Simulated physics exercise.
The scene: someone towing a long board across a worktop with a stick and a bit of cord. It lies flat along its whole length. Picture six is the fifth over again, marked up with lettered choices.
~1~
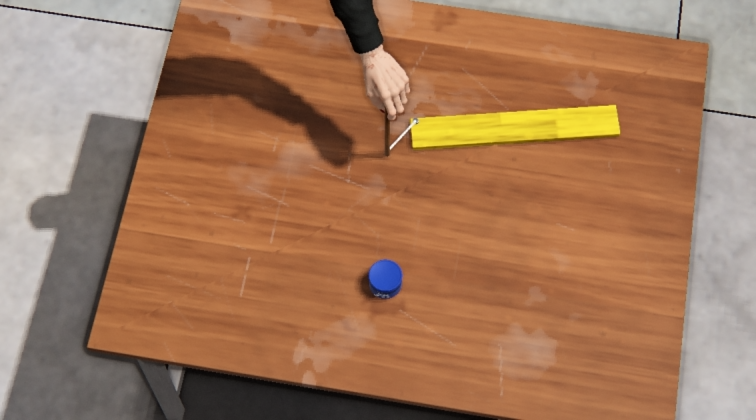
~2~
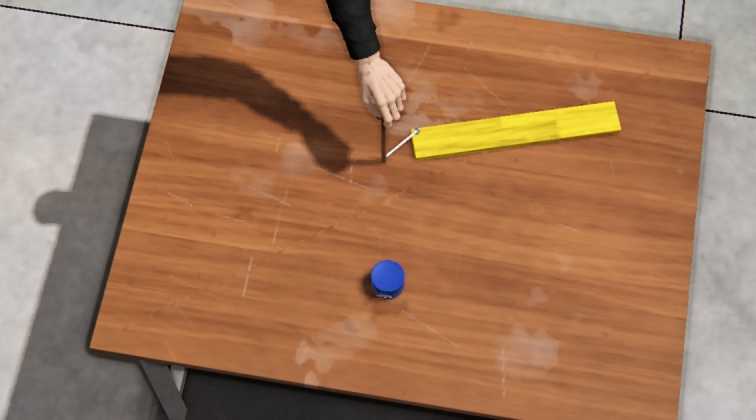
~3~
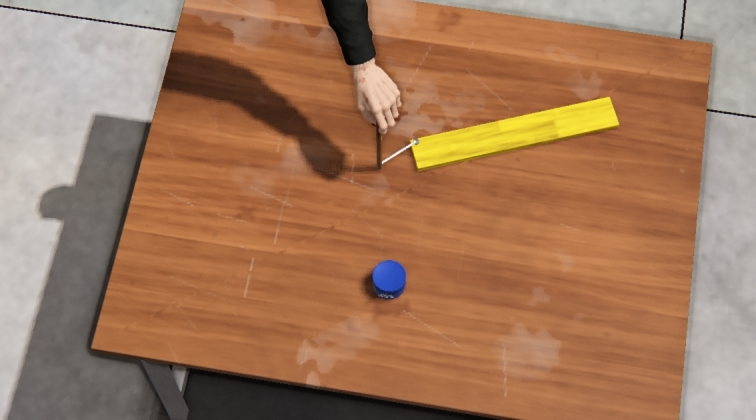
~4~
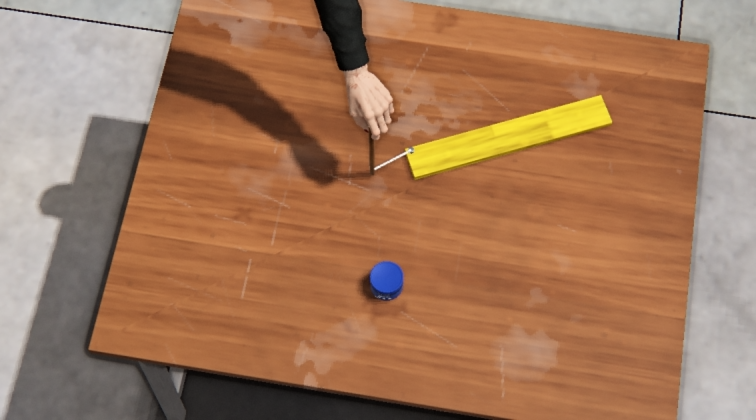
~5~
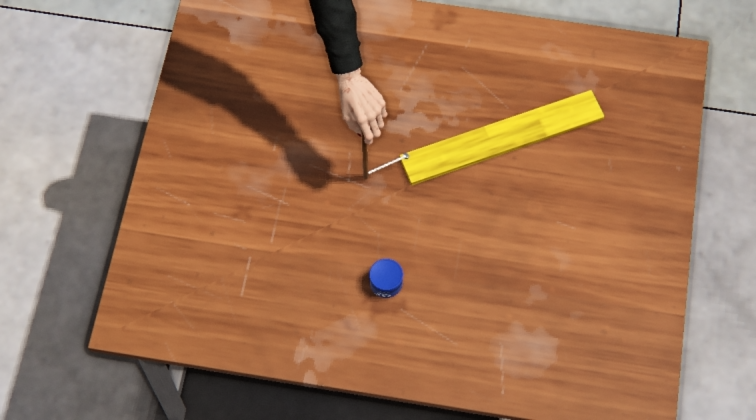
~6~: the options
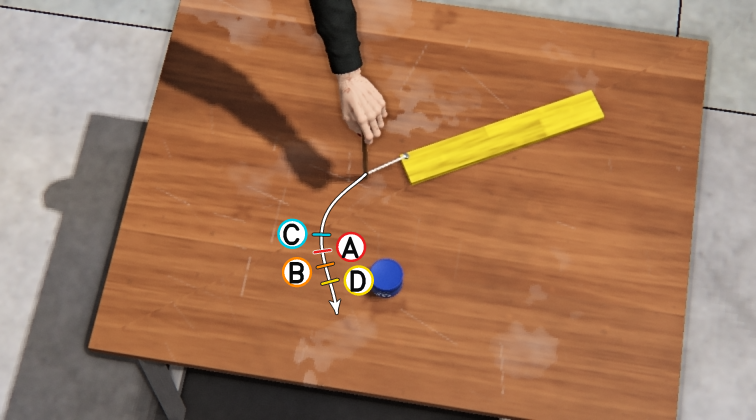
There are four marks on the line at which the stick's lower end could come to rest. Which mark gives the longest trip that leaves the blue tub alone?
D.
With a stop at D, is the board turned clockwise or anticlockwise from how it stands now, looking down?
For that mark, anticlockwise.
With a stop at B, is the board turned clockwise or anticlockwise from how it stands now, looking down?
For that mark, anticlockwise.
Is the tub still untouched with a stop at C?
Yes.
On the copy, A at (322, 251); B at (325, 266); C at (322, 235); D at (330, 282); the route from (366, 174) via (321, 239) to (337, 313).
On D. First, foot of the stick (333, 205), middle of the board (466, 151).
Then, foot of the stick (322, 246), middle of the board (441, 168).
Finally, foot of the stick (330, 282), middle of the board (430, 183); nothing has been touched.
By contrast, A is safe but short; B is safe but short; C is safe but short.
